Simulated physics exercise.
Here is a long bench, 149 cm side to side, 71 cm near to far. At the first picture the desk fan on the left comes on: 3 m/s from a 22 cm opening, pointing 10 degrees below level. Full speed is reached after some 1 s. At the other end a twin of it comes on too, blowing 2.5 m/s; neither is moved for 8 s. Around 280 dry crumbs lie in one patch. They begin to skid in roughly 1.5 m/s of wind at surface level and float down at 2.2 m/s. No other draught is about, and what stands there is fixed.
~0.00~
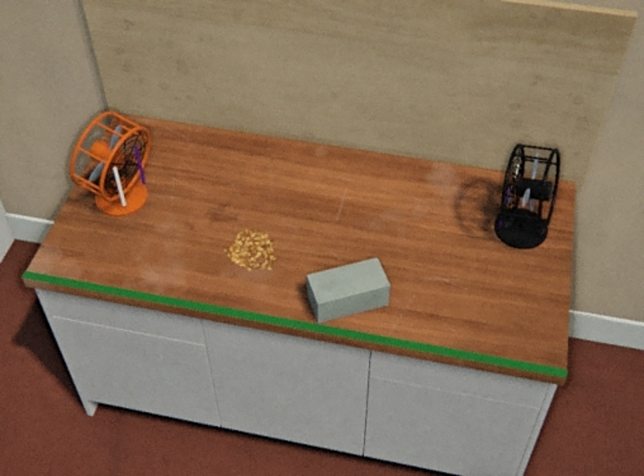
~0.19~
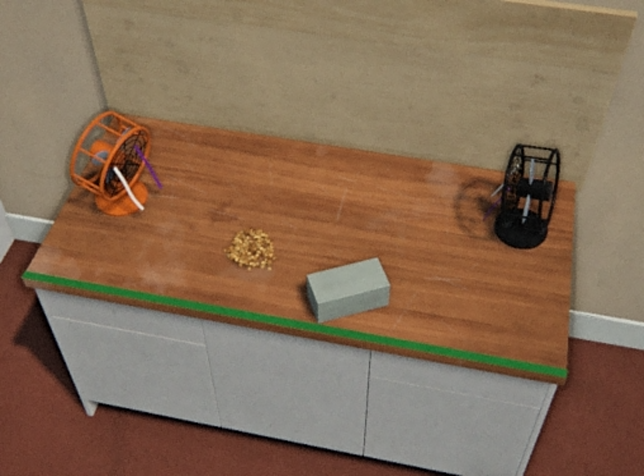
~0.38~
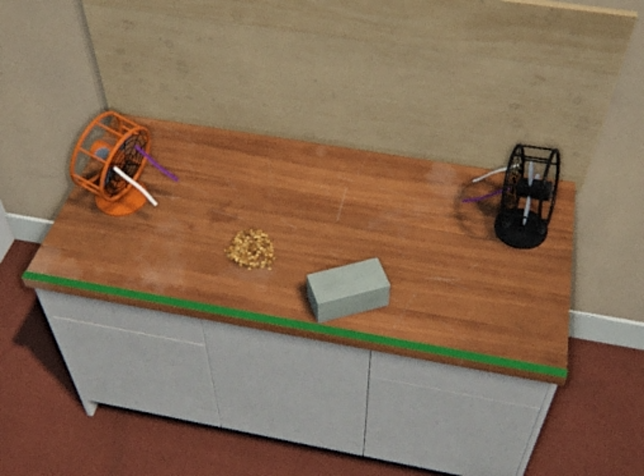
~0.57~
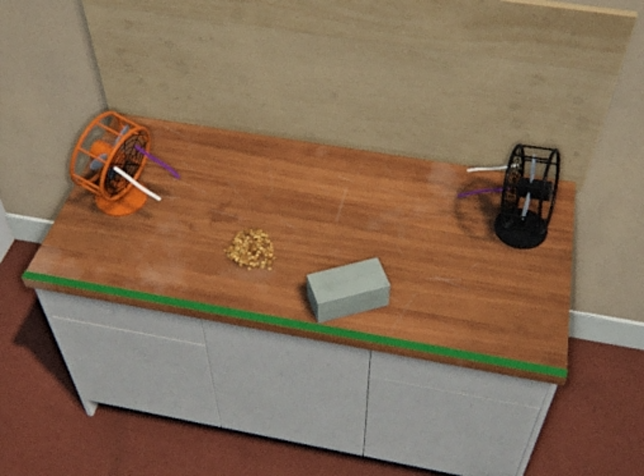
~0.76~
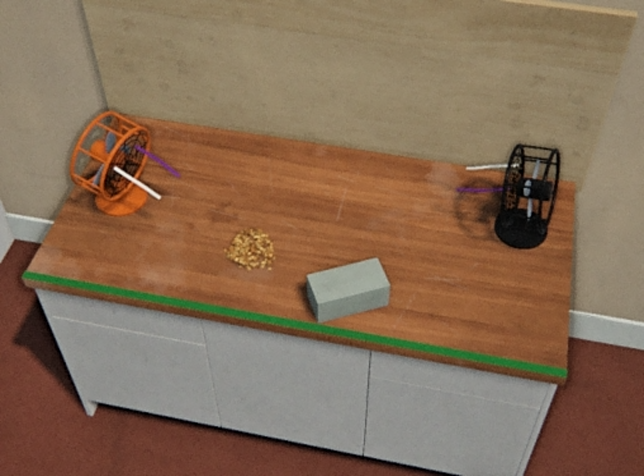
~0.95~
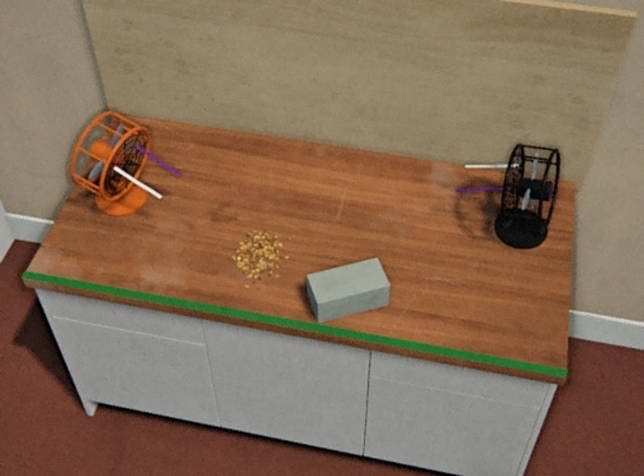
At first, streamers hang limp on an orange desk fan at the left and a black one at the right of a wooden bench, with a patch of golden crumbs between them. The streamers lift and stretch out toward the middle, then many crumbs shift slightly, loosening the patch.
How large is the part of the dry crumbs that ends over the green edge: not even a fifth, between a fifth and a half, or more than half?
Of the dry crumbs, from a fifth to a half end over the green edge.
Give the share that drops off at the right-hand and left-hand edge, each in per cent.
About 50 % right-hand, 0 % left-hand.
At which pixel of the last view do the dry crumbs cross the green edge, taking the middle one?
Near (289, 327).
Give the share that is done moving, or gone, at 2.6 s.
About 80 %.
After 1.6 s, 32 % are over the green edge; the middle of those left on the top is near (439, 284); 32 % are gone or lie where they will stay.
After 2.6 s, 33 % are over the green edge; the middle of those left on the top is near (325, 287); 81 % are gone or lie where they will stay.
After 4.4 s, 35 % are over the green edge; the middle of those left on the top is near (324, 287); 88 % are gone or lie where they will stay.
After 8.0 s, at the end, 35 % are over the green edge.
